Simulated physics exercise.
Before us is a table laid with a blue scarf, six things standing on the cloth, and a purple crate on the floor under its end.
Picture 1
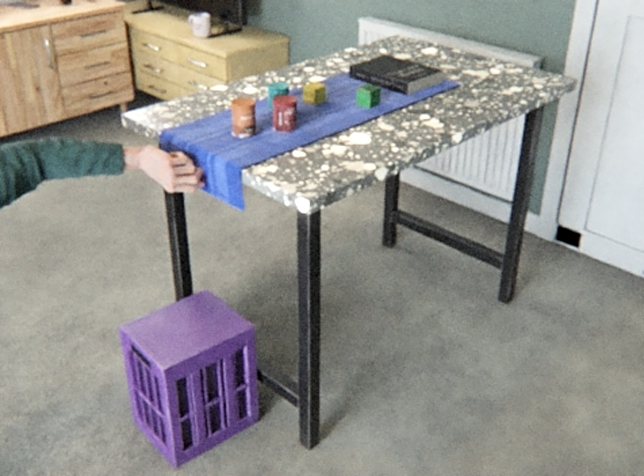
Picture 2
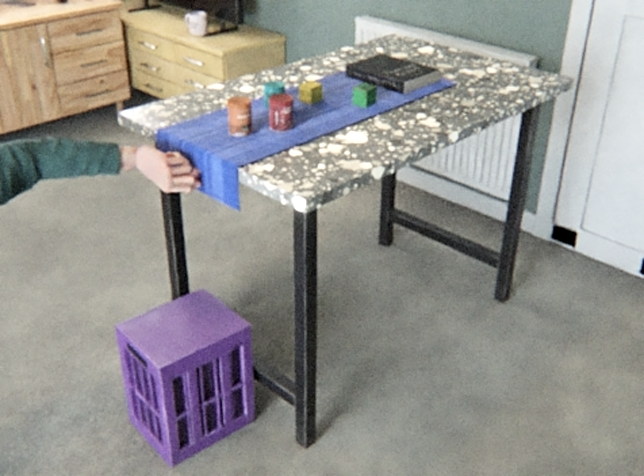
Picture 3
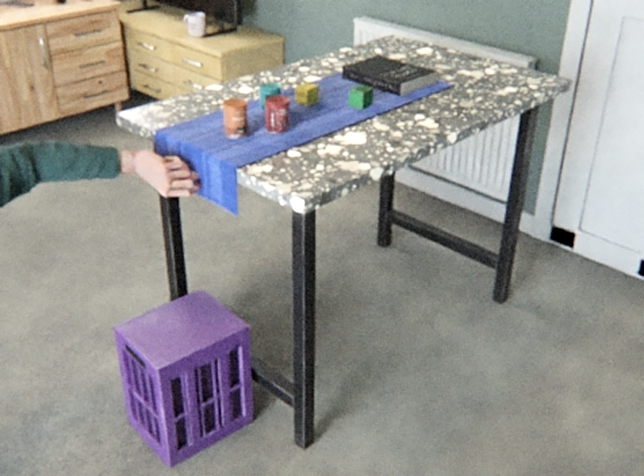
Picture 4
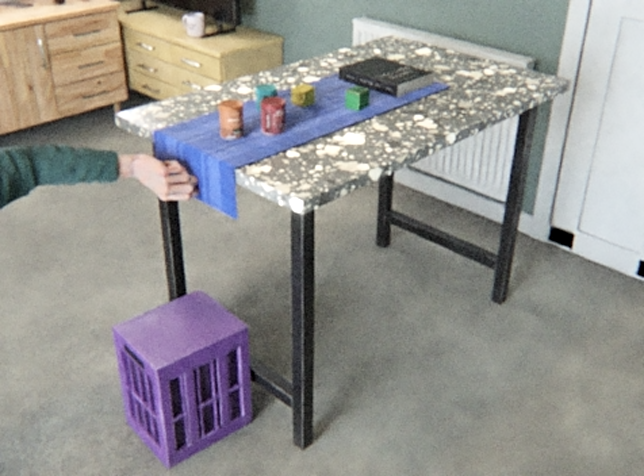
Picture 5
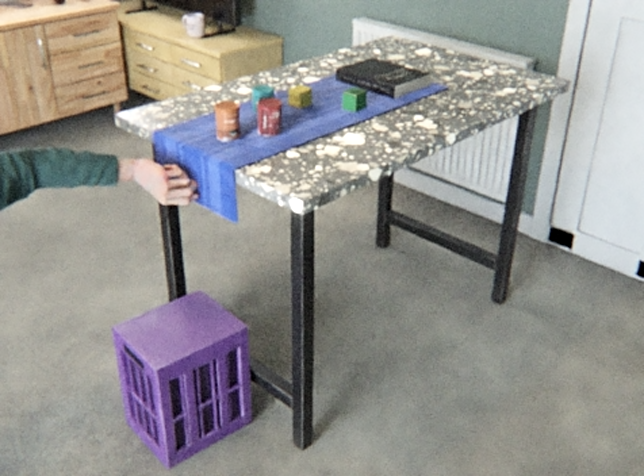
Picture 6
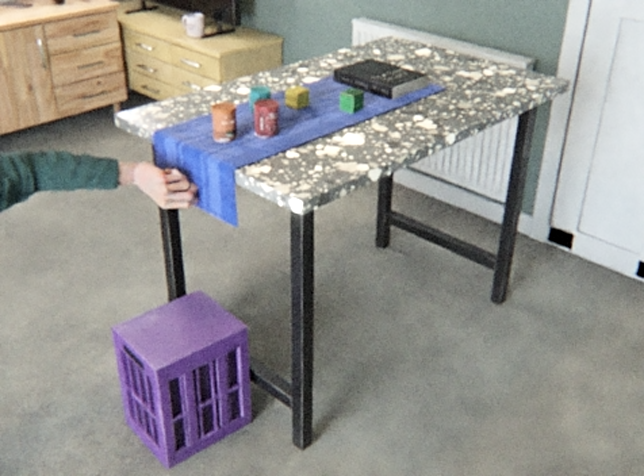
A hand at the left gripped the end of a blue cloth on a speckled table and drew it slowly down a little, and the cans, pot, cubes and dark book shifted slightly left with it.
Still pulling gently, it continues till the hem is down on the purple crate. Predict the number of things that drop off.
The number is three.
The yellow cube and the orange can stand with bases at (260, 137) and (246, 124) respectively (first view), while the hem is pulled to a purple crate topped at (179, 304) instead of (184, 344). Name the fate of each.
The yellow cube is carried off; the orange can tumbles off.
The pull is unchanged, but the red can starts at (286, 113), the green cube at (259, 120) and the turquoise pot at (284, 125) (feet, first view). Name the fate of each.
Outcome: Red can is gone, green cube is gone, turquoise pot is gone.
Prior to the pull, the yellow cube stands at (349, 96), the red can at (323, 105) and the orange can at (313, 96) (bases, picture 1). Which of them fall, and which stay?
Outcome: Yellow cube stays aboard, red can stays aboard, orange can stays aboard.
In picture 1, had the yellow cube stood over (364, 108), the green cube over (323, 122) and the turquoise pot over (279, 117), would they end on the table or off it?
Of the three, the yellow cube stays aboard, the green cube takes a tumble, the turquoise pot takes a tumble.
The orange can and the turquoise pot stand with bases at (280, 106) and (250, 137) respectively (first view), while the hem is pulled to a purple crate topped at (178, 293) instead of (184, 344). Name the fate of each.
As for the orange can, it stays in place; as for the turquoise pot, it leaves the top.
Soon after, hem near (197, 237); all still up.
After that, hem near (199, 283); orange can and red can gone.
And then, hem on the crate; orange can, red can and turquoise pot gone.
In the end, hem on the crate; orange can, red can and turquoise pot gone. The answer is three.
